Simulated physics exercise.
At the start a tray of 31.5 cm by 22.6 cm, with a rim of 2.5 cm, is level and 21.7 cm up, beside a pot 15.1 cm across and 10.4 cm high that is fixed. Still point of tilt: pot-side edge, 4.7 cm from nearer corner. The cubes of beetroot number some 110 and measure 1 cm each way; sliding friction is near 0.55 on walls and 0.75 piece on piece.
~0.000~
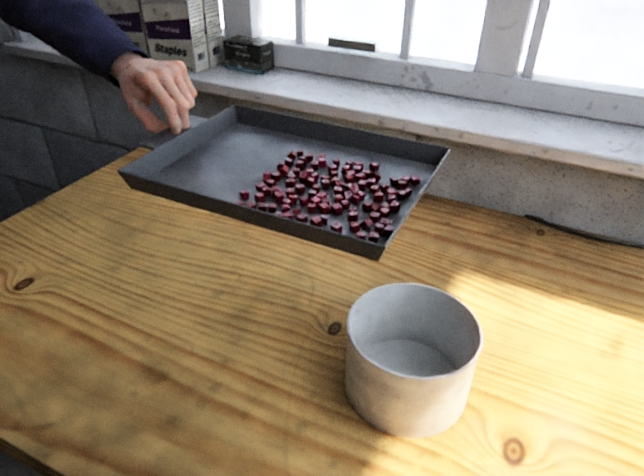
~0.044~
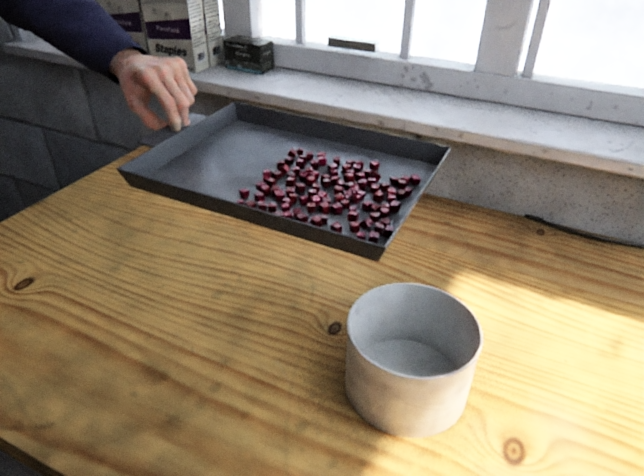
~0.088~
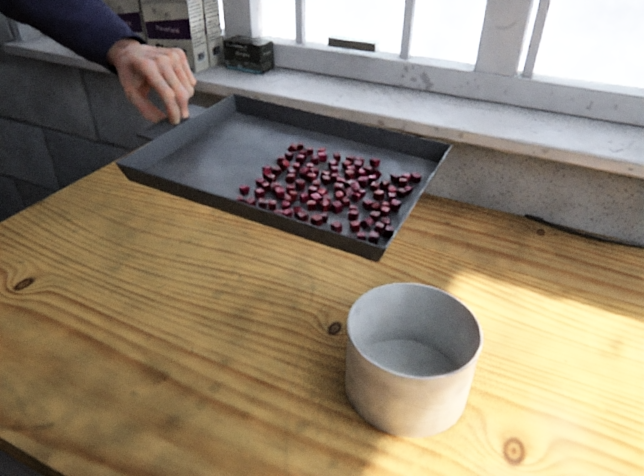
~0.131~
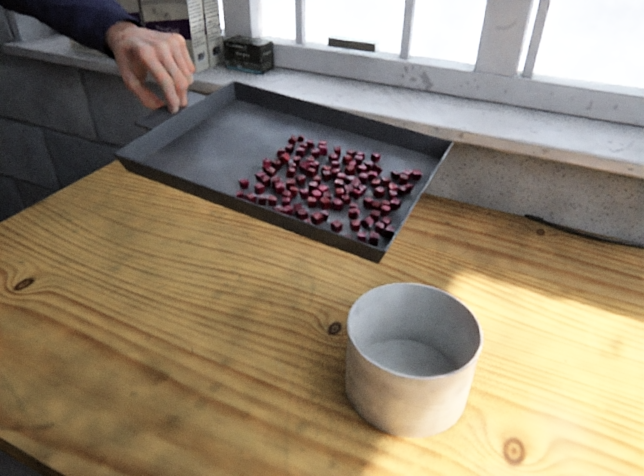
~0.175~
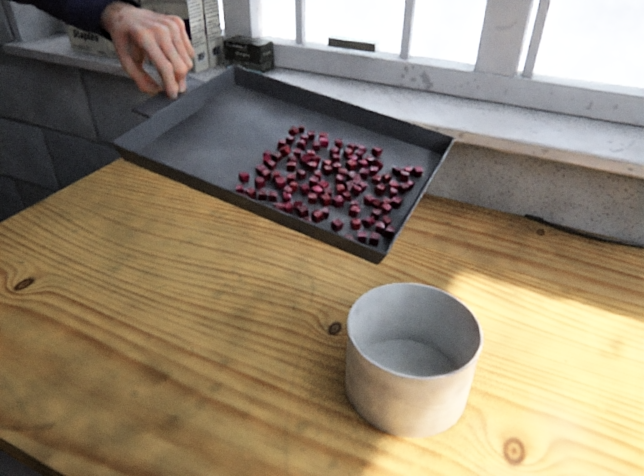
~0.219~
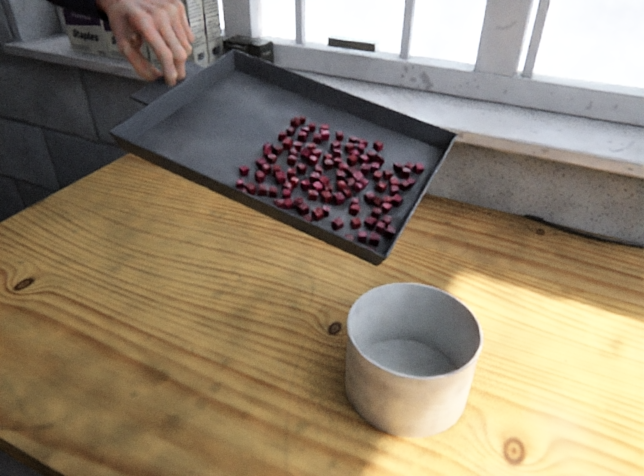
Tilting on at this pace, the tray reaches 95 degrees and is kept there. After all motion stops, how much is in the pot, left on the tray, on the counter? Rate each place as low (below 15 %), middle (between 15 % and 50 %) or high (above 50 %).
Ratings: Pot high; left on the tray low; counter middle.
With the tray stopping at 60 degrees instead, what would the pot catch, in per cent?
15 percent.
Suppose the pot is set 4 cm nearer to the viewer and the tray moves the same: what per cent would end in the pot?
Result after the change: About 100 in a hundred.
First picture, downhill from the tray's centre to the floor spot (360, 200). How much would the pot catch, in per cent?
Near 65 percent, give or take.
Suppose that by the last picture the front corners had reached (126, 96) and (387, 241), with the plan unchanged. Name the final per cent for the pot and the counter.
That works out as pot 45 and counter 55.
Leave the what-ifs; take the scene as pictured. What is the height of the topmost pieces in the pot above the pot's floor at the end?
It gets to about 2.0 cm.
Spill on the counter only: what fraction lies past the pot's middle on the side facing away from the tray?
Share past the middle: Roughly 70 percent.
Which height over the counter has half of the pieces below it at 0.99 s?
Height: Around 24 cm.
Then, at 0.68 s, tilt 52 degrees; the tray holds 100 %, the pot 0 %.
After 0.99 s, tilt 78 degrees; the tray holds 75 %, the pot 5 %.
After 1.40 s, tilt 95 degrees; the tray holds 15 %, the pot 40 %.
At rest (2.5 s), pot 65 %, tray 0 %, counter 35 %.
